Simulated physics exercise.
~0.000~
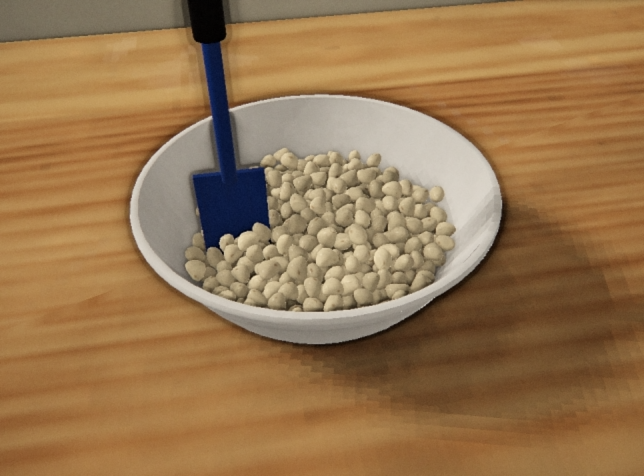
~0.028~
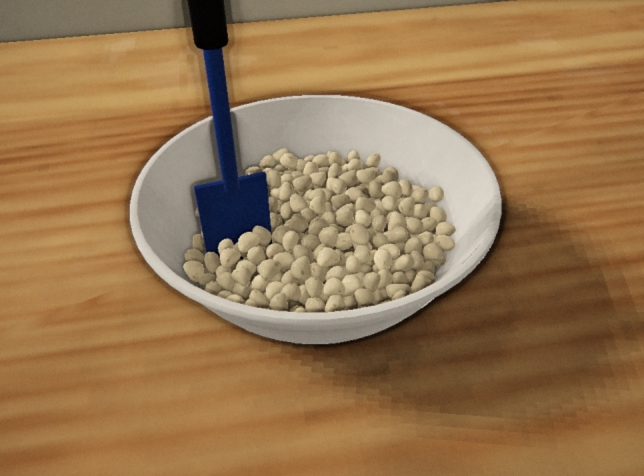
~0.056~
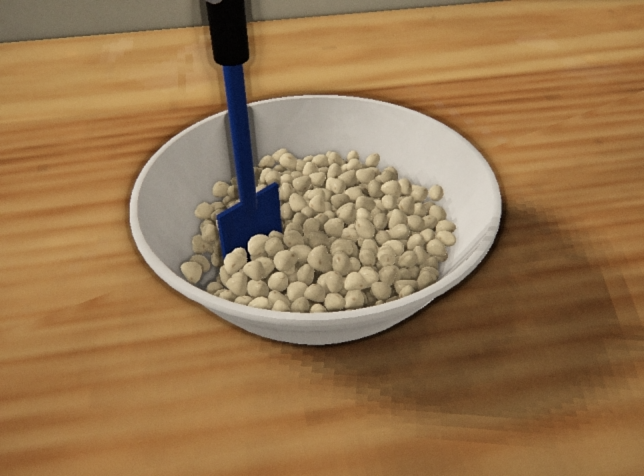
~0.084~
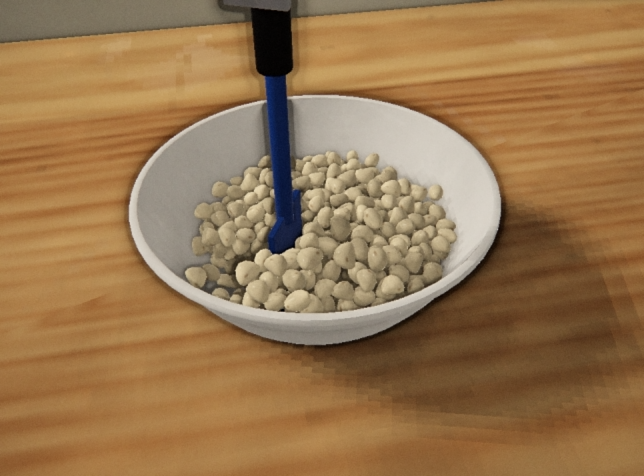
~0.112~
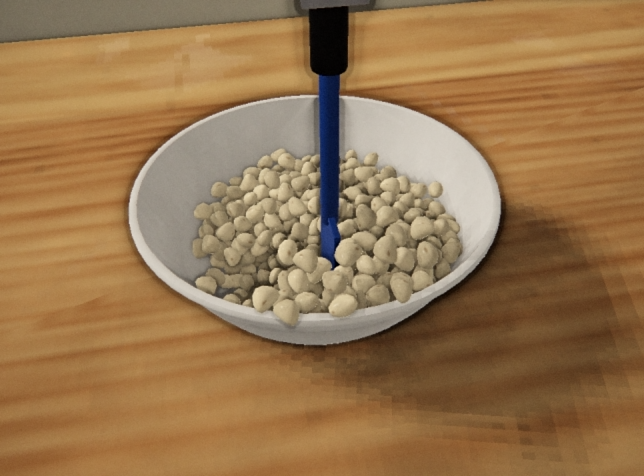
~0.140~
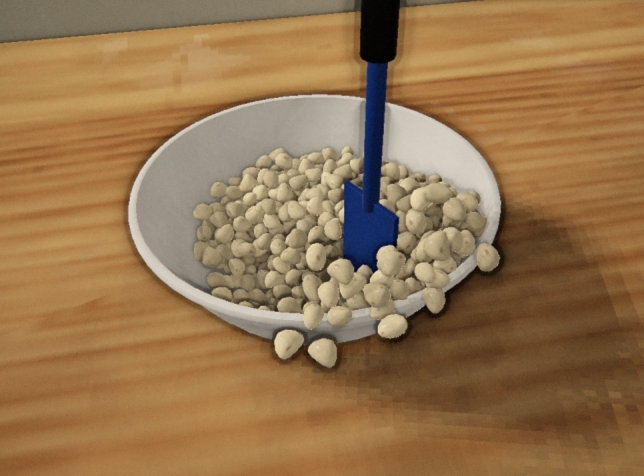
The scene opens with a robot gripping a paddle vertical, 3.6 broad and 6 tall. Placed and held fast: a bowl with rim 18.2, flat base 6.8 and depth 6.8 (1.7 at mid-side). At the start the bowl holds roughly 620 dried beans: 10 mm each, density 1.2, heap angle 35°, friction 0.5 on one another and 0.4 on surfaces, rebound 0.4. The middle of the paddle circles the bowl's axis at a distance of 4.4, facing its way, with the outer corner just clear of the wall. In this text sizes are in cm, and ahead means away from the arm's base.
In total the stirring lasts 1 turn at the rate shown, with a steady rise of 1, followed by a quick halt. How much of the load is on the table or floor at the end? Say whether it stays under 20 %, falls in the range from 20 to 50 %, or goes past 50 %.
The share falls from 20 to 50 %.
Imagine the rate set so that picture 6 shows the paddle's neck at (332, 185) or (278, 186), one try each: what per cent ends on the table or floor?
About 25 % for one try and about 10 % for the other, in order.
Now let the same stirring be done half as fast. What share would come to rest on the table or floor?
10 %.
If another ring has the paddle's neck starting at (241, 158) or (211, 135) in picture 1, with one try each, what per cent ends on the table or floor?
20 and 25 per cent.
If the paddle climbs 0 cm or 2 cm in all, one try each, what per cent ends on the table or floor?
35 and 25 %.
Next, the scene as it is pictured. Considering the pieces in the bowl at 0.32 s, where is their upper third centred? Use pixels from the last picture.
(238, 160).
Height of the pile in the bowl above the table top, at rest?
Roughly 6.5 centimetres.
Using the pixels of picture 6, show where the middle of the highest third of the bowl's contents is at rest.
(281, 275).
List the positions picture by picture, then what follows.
The first picture shows paddle neck at (225, 147), 0° round; upper third of the load around (324, 224), from x 195 to 445, top at y 155; 624 in the bowl.
The second picture shows paddle neck at (227, 154), 10° round; upper third of the load around (321, 226), from x 195 to 445, top at y 155.
The third picture shows paddle neck at (245, 173), 35° round; upper third of the load around (326, 232), from x 195 to 445, top at y 155.
The fourth picture shows paddle neck at (283, 185), 62° round; upper third of the load around (336, 239), from x 195 to 450, top at y 155.
The fifth picture shows paddle neck at (330, 185), 89° round; upper third of the load around (361, 238), from x 200 to 455, top at y 155; 621 in the bowl, 3 in flight or on the tool.
The sixth picture shows paddle neck at (372, 172), 117° round; upper third of the load around (397, 220), from x 205 to 490, top at y 155; 613 in the bowl, 11 in flight or on the tool.
After 0.23 s, 206° round, highest piece 14 above the table; 558 in the bowl, 5 on the table or floor, 61 in flight or on the tool.
After 0.32 s, 296° round, highest piece 11 above the table; 499 in the bowl, 36 on the table or floor, 89 in flight or on the tool.
After 0.57 s, 0° round, highest piece 7 above the table; 437 in the bowl, 186 on the table or floor, 1 in flight or on the tool.
After 1.27 s, 0° round, highest piece 7 above the table; 437 in the bowl, 187 on the table or floor.
At rest, 437 in the bowl, 187 on the table or floor. That is 30 % on the table or floor.
